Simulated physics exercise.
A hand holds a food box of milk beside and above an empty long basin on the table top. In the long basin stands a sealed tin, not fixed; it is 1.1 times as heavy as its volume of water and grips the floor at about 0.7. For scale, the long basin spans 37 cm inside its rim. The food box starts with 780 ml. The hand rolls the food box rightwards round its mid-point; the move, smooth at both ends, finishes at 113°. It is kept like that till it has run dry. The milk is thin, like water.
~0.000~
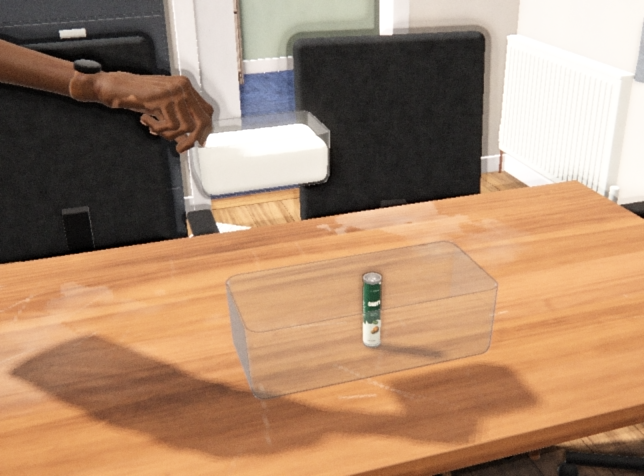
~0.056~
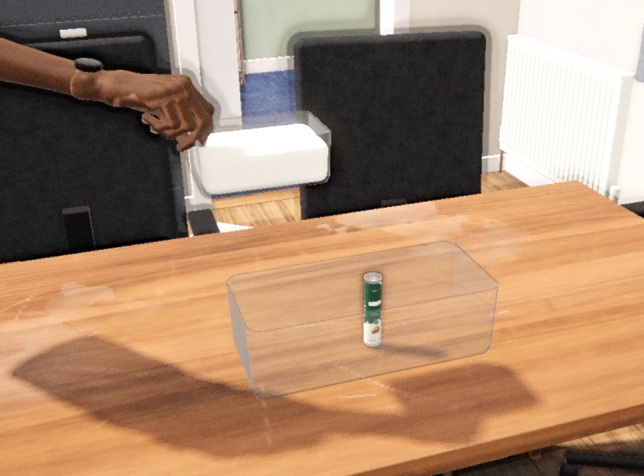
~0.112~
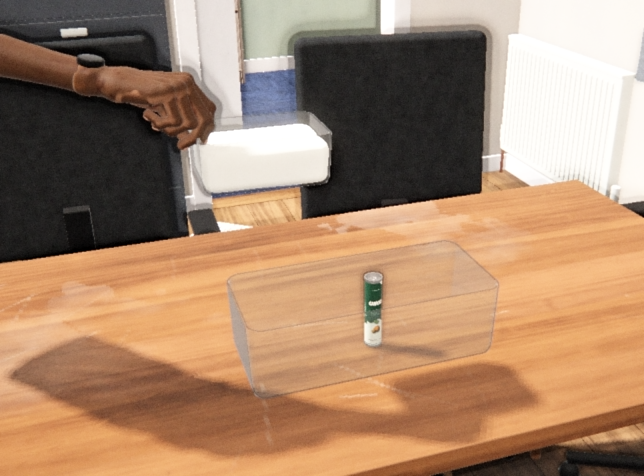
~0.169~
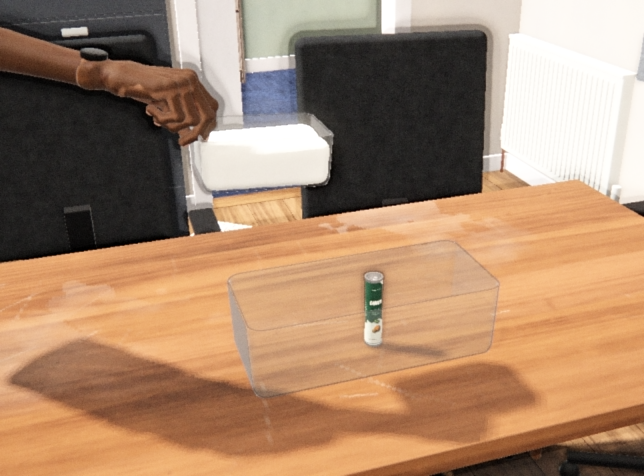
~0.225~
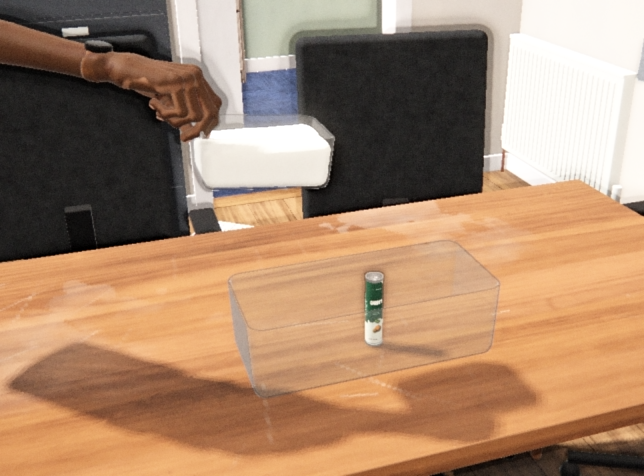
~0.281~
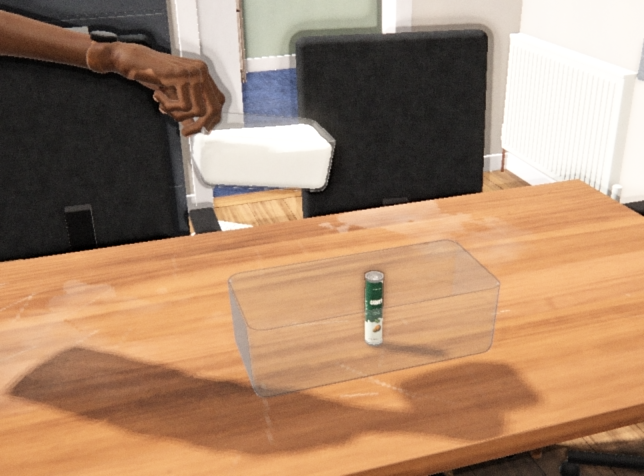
A hand held a clear food box of milk above a wooden table, near a long, empty see-through basin and a small green-and-white tin, then slowly tilted the box slightly to the right.
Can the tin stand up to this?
The tin stays up.
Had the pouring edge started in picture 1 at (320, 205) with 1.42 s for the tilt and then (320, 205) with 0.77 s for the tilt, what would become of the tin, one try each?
First it topples; then it topples.
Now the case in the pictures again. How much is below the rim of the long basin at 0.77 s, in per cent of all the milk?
About 18 per cent.
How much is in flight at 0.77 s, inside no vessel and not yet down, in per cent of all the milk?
About 46 per cent.
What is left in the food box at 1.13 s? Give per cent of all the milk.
Near 6 in a hundred.
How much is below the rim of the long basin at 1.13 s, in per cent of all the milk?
Near 82 in a hundred.
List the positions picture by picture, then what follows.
The first picture shows tilt 0°; pouring edge (319, 123); surface from (195, 147) to (316, 134); the long basin's rim runs from (236, 305) to (475, 263); the tin's top is at (372, 281).
The second picture shows tilt 0°; pouring edge (319, 123); surface from (196, 147) to (317, 134).
The third picture shows tilt 2°; pouring edge (320, 124); surface from (196, 146) to (317, 134).
The fourth picture shows tilt 4°; pouring edge (322, 126); surface from (198, 145) to (319, 134).
The fifth picture shows tilt 7°; pouring edge (323, 129); surface from (198, 145) to (319, 134).
The sixth picture shows tilt 11°; pouring edge (324, 132); surface from (198, 144) to (320, 135).
By 0.77 s the tilt is 64° and 37 per cent is still to pour; the tin stands where it began.
By 1.13 s the tilt is 102° and 6 per cent is still to pour; the tin stands where it began.
By 1.51 s the tilt is 113° and 0 per cent is still to pour; the tin stands where it began.
By 1.92 s the tilt is 113° and 0 per cent is still to pour; the tin stands where it began.
At rest the tin stands where it began.
